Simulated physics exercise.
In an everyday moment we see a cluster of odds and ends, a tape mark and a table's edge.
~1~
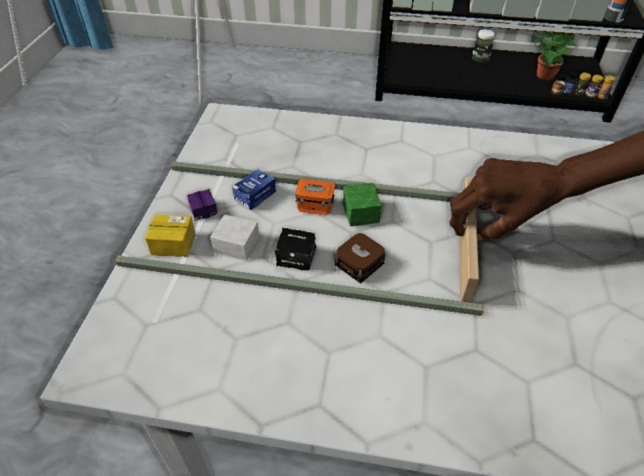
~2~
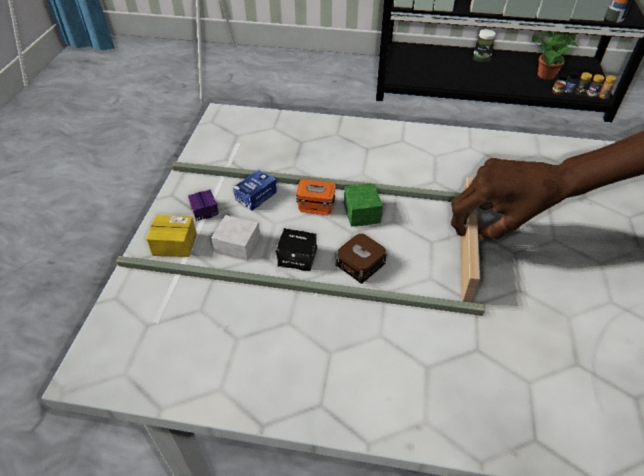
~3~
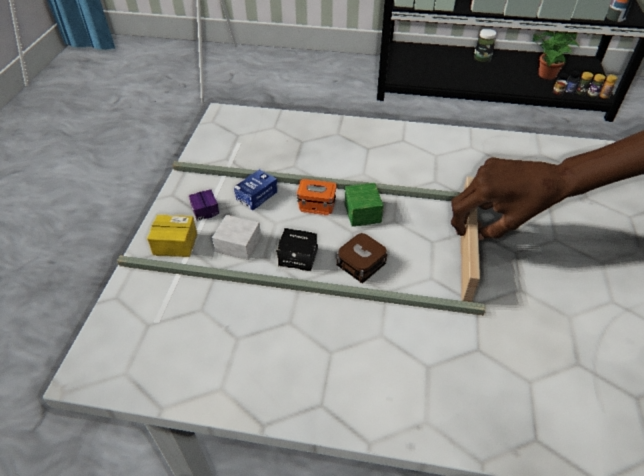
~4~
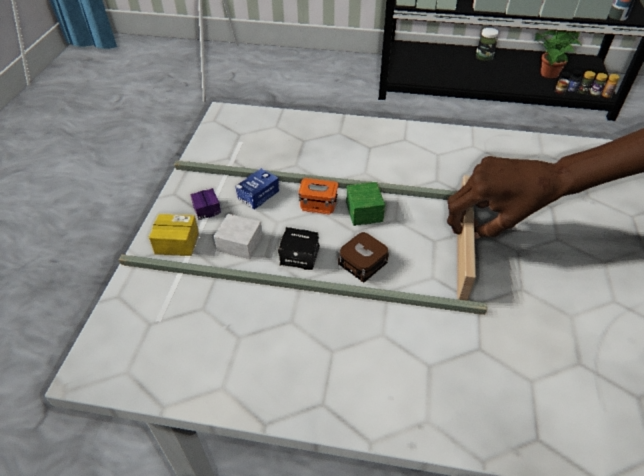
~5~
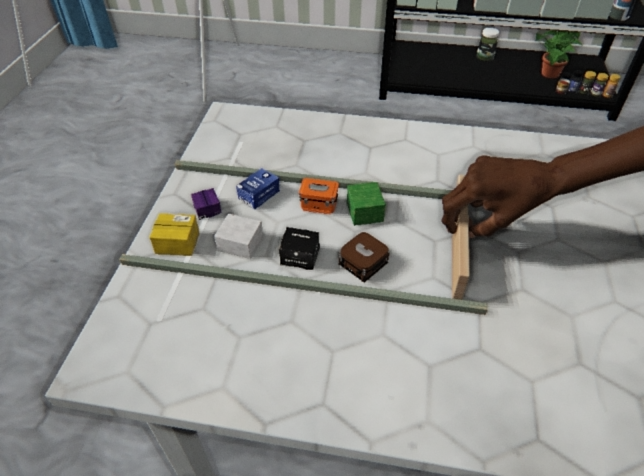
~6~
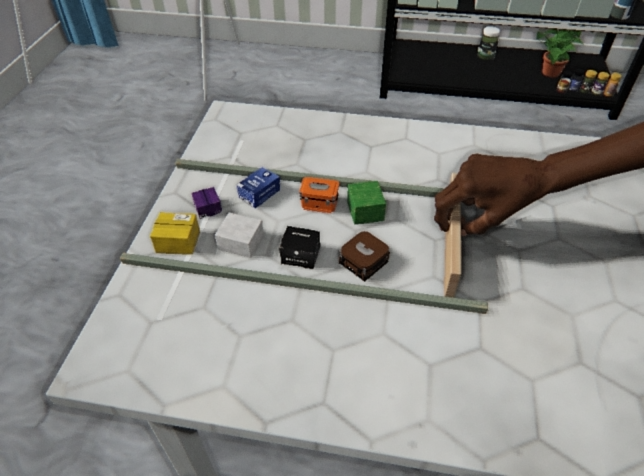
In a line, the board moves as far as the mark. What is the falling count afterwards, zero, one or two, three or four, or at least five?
Afterwards the falling count is three or four.
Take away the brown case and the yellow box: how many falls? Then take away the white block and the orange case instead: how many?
That gives 1 in the first case, then 1 in the second.
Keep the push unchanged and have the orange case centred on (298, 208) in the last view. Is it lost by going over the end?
It remains.
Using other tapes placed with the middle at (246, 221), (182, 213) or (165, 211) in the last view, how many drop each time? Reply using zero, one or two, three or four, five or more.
One or two; five or more; five or over.
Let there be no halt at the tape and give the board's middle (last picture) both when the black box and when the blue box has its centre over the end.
Black box over the end: About (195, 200). Blue box over the end: About (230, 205).
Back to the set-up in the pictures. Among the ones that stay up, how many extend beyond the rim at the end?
The total here is 2.
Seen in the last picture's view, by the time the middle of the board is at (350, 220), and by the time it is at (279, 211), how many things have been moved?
First position 4; second position 8.
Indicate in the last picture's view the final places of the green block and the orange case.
Listed as asked: First (204, 181), and then (172, 178).
Soon after, none off yet; yellow box at rest near (176, 233); purple box at rest near (207, 203); white block at rest near (240, 235).
After that, none off yet; yellow box displaced about its own width near (148, 229); purple box displaced a little near (195, 204); white block displaced about its own width near (187, 229).
In the end, the number that fall off is three or four; gone, blue box, white block and yellow box.
